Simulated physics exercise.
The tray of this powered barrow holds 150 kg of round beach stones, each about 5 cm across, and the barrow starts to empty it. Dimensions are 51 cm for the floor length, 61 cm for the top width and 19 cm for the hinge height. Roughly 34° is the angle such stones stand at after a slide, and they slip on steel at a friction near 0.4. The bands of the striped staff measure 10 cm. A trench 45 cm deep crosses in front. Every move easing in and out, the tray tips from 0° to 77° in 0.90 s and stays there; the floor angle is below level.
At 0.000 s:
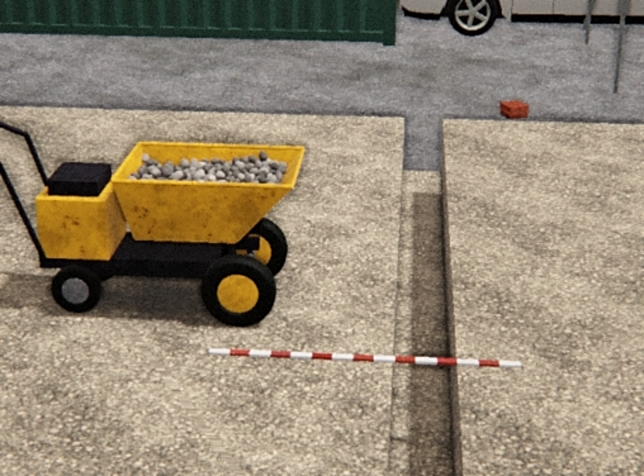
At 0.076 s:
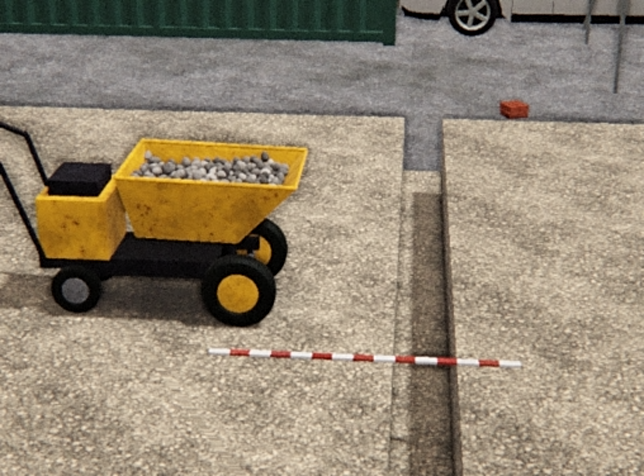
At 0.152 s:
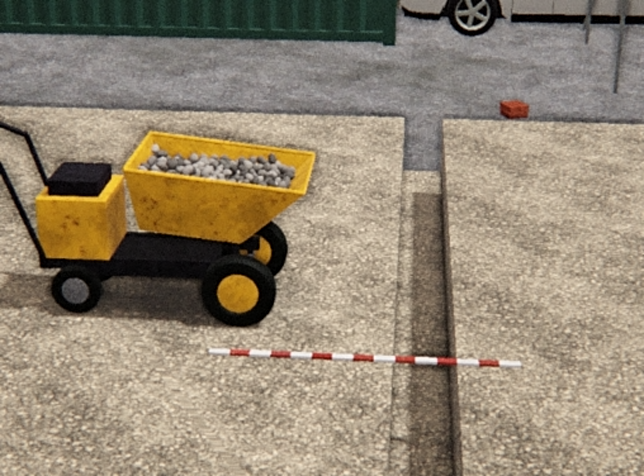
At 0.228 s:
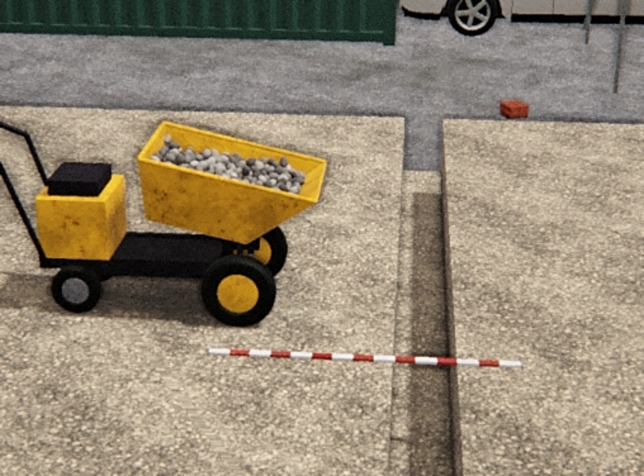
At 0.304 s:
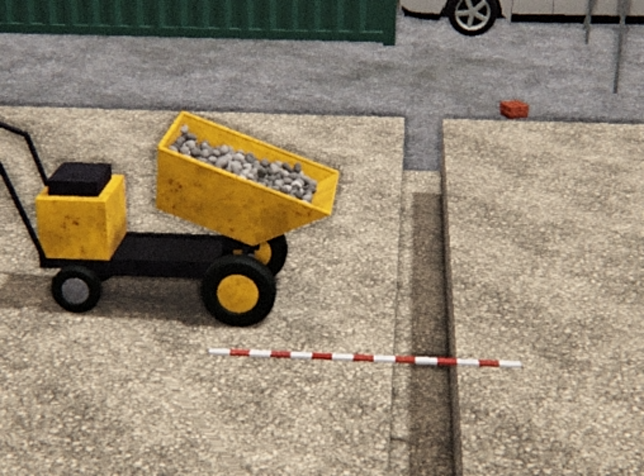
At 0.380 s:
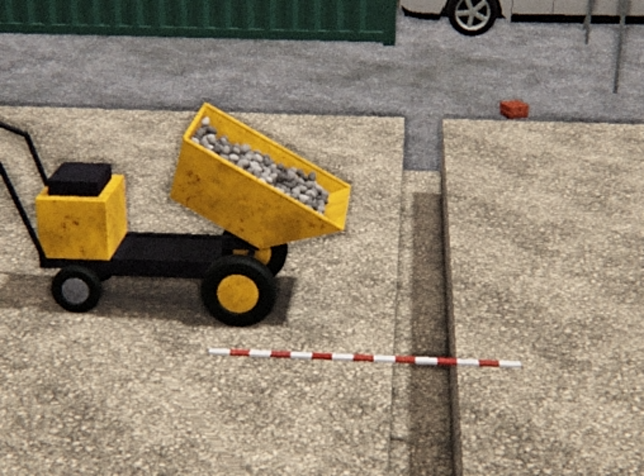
A yellow powered barrow loaded with round grey stones stood still on the pale ground, then its tray tilted gradually forward to the right, the back end rising high above the black chassis.
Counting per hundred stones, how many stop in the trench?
Some 73.
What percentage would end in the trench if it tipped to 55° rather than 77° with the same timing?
Roughly 70% would end there.
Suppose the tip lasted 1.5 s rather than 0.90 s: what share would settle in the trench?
Close to 75 percent, then.
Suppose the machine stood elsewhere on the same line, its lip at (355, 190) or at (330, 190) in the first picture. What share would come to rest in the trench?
Estimates: 50 % then 90 %.
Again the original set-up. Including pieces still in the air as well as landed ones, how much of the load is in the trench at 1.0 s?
Some 35 per cent.
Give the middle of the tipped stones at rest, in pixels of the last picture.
About (420, 368).
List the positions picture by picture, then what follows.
Lip at (292, 187), floor tilted 0°, highest stones at (232, 165), in the first frame.
Lip at (295, 189), floor tilted 2°, highest stones at (230, 165); the stones move at 0.3 m/s on average, in the second frame.
The tray is at 6°, its lip at (304, 194); the top of the load is at (170, 160); the stones move at 0.6 m/s on average, in the third frame.
Lip at (316, 202), floor tilted 12°, highest stones at (176, 151); the stones move at 0.9 m/s on average, in the fourth frame.
Lip at (330, 214), floor tilted 20°, highest stones at (184, 142); the stones move at 1.0 m/s on average, in the fifth frame.
Lip at (343, 230), floor tilted 30°, highest stones at (205, 134); the stones move at 1.1 m/s on average, in the sixth frame.
After 0.7 s the floor is at 65°; 100 % in the tray; the foremost stones are at (375, 278).
After 1.0 s the floor is at 77°; 54 % in the tray, 9 % short of the trench, 36 % in the trench, 1 % past the trench; the foremost stones are at (467, 309).
After 1.4 s the floor is at 77°; 22 % in the tray, 11 % short of the trench, 64 % in the trench, 3 % past the trench; the foremost stones are at (571, 314).
After 3.3 s the floor is at 77°; 13 % in the tray, 10 % short of the trench, 73 % in the trench, 3 % past the trench; the foremost stones are past the picture's edge.
